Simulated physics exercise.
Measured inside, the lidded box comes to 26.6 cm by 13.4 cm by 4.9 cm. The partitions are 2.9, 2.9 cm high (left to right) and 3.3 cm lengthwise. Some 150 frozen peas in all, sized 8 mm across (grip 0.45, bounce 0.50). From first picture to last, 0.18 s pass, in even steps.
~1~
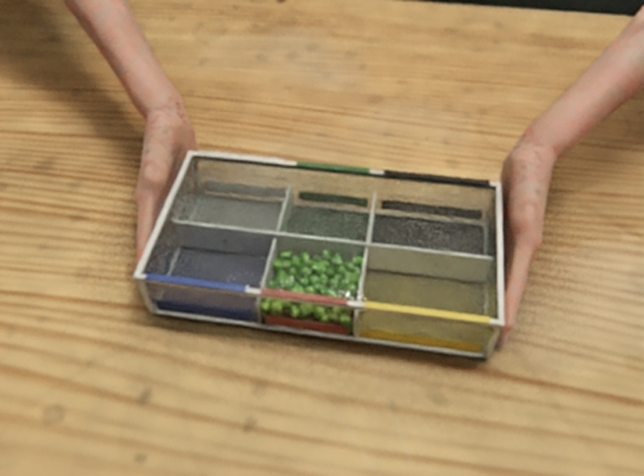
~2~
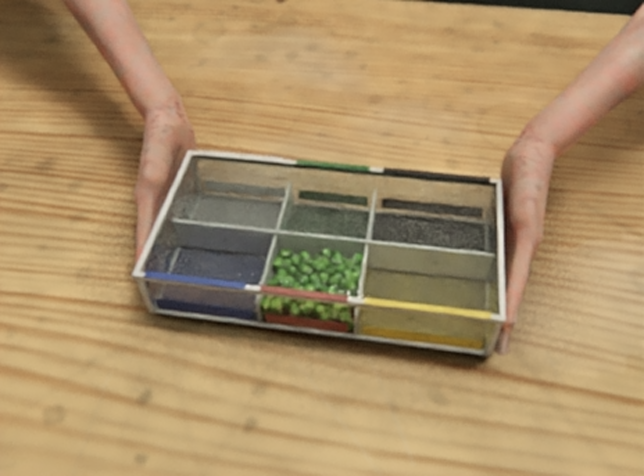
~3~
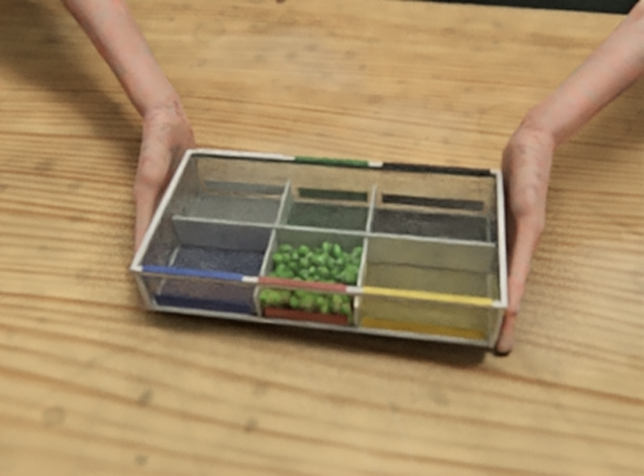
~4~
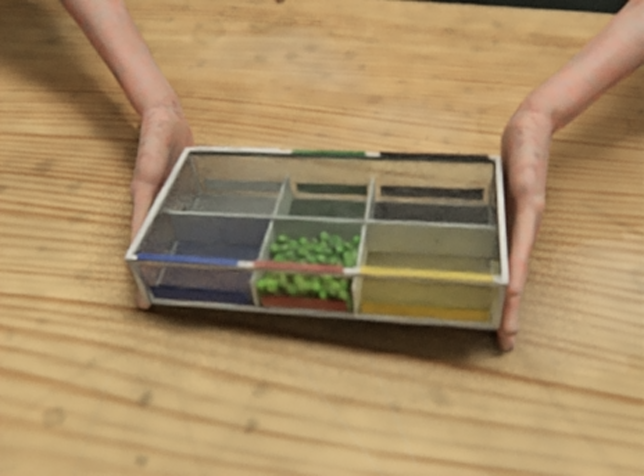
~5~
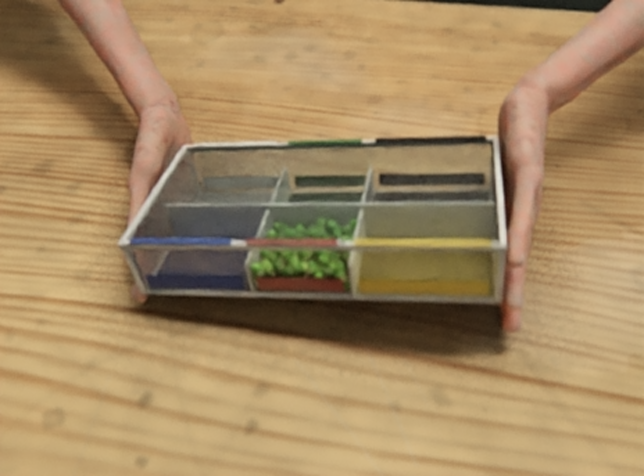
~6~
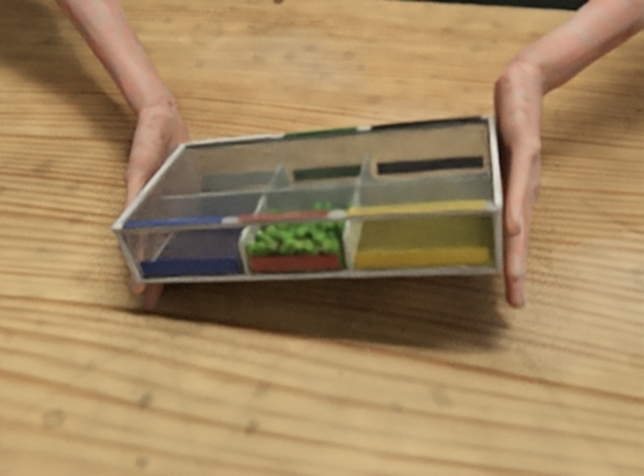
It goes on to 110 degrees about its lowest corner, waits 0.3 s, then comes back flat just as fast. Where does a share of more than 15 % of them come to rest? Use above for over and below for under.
Verdicts: Red above, blue below, green below, yellow below, white above, black below.
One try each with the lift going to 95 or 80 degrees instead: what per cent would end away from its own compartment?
About 65 and 55 per cent.
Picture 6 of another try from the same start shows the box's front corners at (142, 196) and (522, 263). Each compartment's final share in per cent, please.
Each compartment ends with, in per cent, red 50, blue 0, green 20, yellow 0, white 0 and black 30.
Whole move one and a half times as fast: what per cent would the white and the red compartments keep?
The white compartment would end with 35 per cent and the red compartment with 60 per cent.
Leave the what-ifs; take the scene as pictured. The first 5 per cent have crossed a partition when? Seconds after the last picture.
Around 0.45 seconds.
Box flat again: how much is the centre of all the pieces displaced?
Around 9.5 centimetres.
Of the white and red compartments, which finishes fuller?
That would be the white compartment.
Then, 0.80 s after the last picture, tilt 110 degrees; red 40 %, green 10 %, white 50 %.
Then, 1.33 s after the last picture, tilt 59 degrees; red 25 %, green 5 %, white 75 %.
Then, 1.92 s after the last picture, tilt 0 degrees; red 20 %, green 5 %, white 75 %.
In the end, red 20 %, blue 0 %, green 5 %, yellow 0 %, white 75 %, black 0 %.
